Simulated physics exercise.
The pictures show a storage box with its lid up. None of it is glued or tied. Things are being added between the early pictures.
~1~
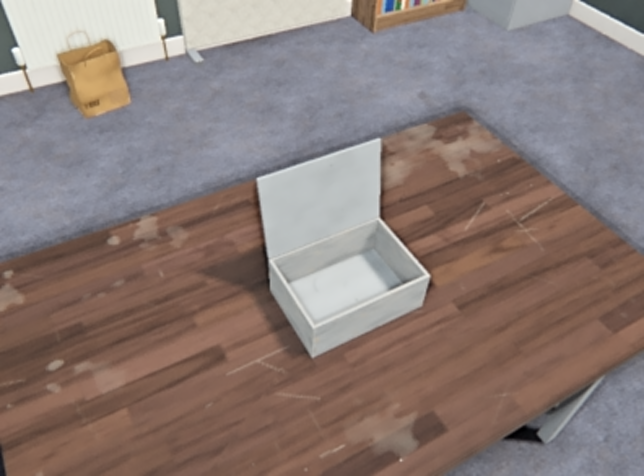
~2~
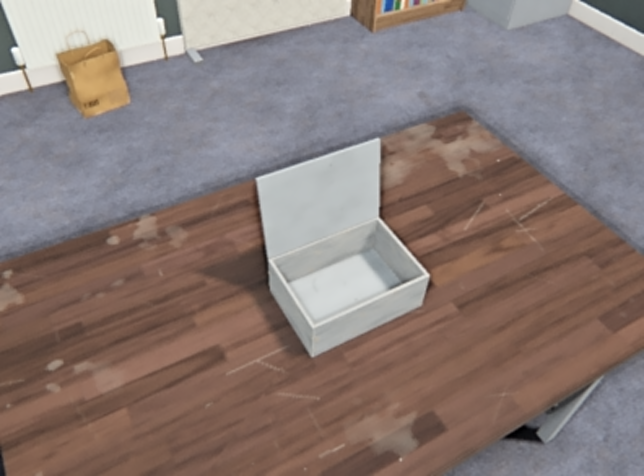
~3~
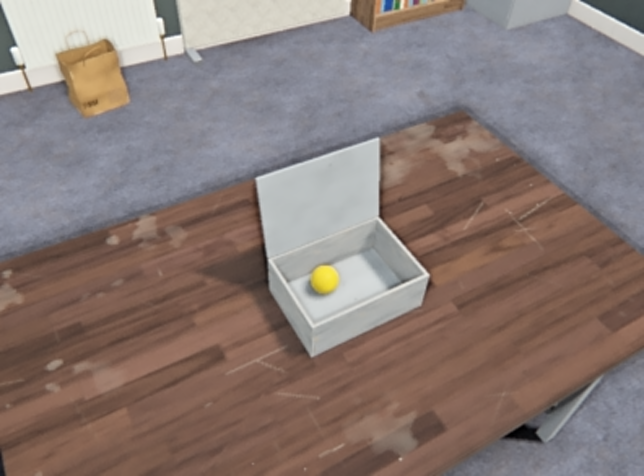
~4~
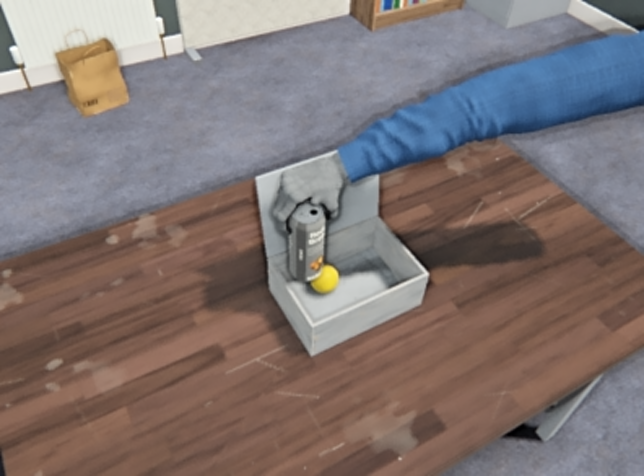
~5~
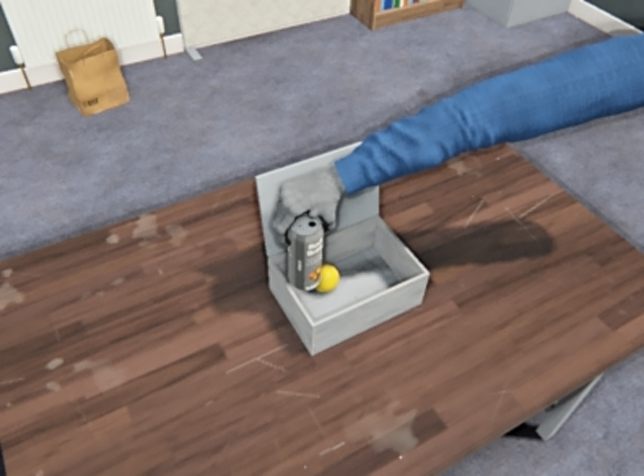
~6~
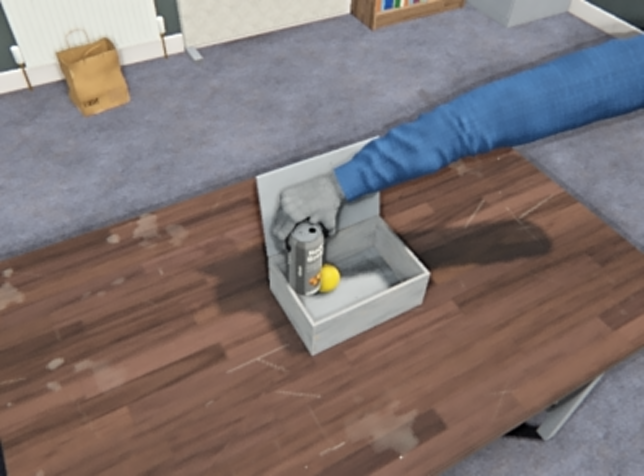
In the video, an empty open box sits on a wooden surface, then a yellow lemon appears inside it. A gloved hand in a blue sleeve holds a grey can at the lemon's left and lowers it slightly.
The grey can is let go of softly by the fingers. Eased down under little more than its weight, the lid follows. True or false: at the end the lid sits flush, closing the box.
False, a gap remains.
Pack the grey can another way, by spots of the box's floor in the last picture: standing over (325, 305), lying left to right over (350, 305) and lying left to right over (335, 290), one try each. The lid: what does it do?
In the first case it stays open; in the second case it shuts; in the third case it shuts.
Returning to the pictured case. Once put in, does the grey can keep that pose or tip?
Once everything settles, the grey can keeps its original angle.
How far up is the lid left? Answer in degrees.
Measured angle - around 55°.
Then, 0.30 s after the last picture, grey can slid about its own width near (305, 280).
Then, 1.20 s after the last picture, lid starting down; grey can slid about its own width near (305, 281).
Then, 1.50 s after the last picture, lid 66° above the rim; grey can slid about its own width near (305, 281).
At rest, lid 55° above the rim; moved from the start, grey can; yellow lemon in place. Seen from the same camera at the end, grey can near (306, 281).
